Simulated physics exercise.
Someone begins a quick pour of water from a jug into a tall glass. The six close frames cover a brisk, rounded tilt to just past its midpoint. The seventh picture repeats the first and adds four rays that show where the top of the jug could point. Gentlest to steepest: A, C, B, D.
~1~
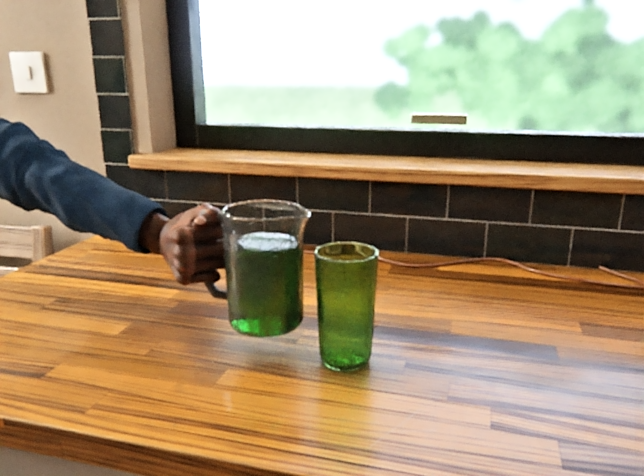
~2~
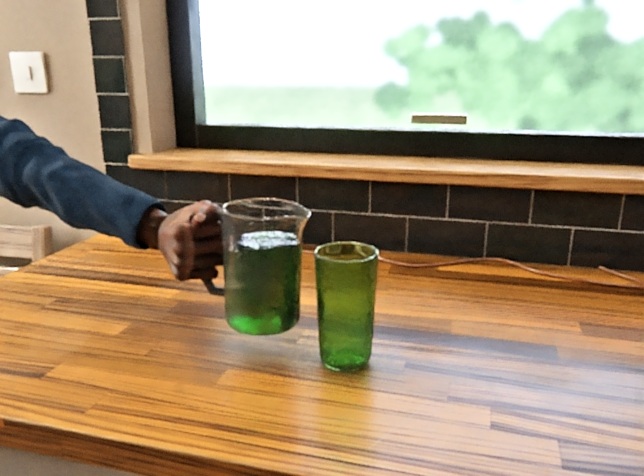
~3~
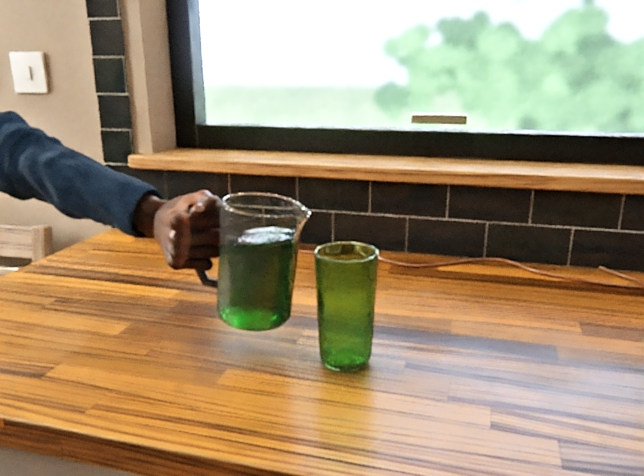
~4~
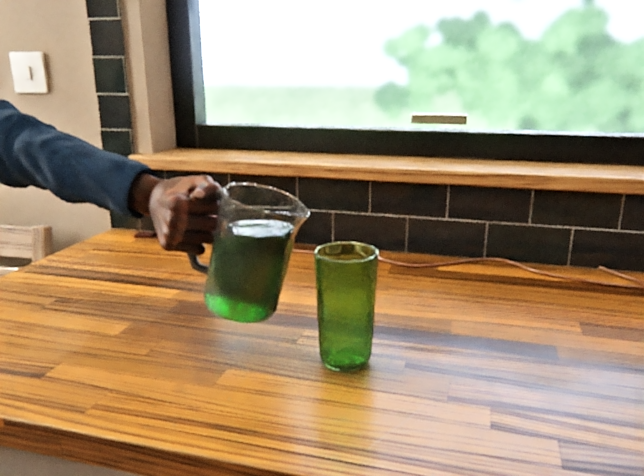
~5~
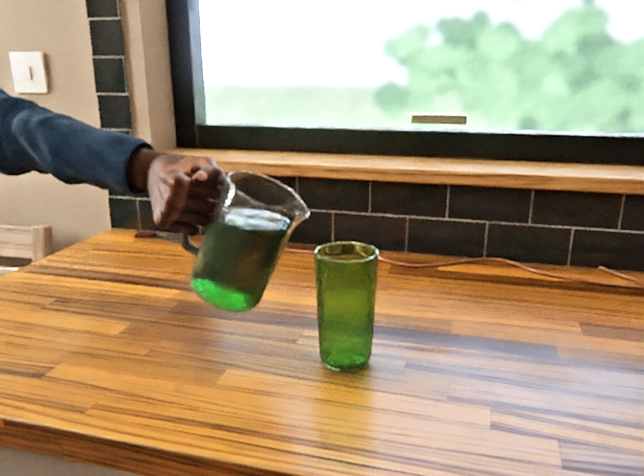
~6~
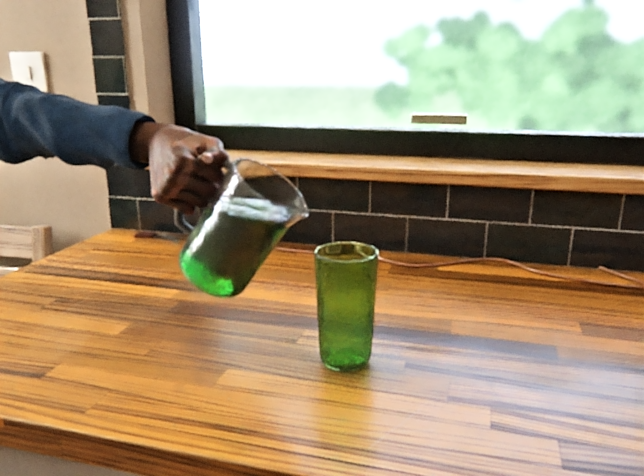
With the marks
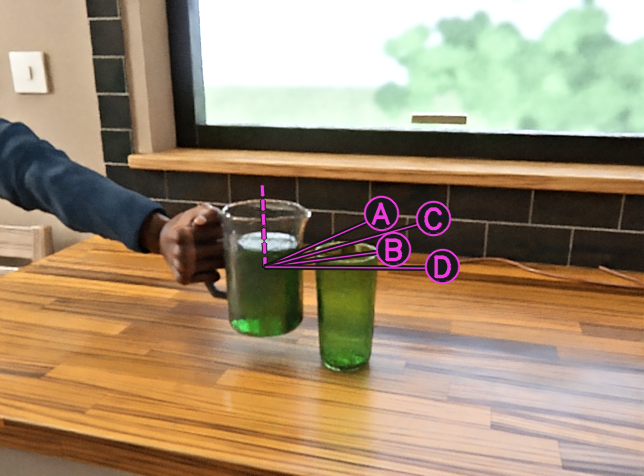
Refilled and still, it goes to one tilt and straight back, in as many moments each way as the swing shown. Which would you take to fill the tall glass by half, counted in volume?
C.
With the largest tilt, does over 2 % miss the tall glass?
Yes.
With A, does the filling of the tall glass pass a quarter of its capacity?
Yes, it does.
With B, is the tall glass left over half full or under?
Over half.
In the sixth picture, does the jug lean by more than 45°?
No, it does not.
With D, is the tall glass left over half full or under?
Over.
On the marked copy, A at (366, 222); B at (376, 252); C at (417, 224); D at (425, 268).
With A, the tall glass ends with about 29 % of what it can hold.
With B, the tall glass ends with about 71 % of what it can hold.
With C, the tall glass ends with about 49 % of what it can hold.
With D, the tall glass ends with about 81 % of what it can hold; 10 % of the water is spilt.
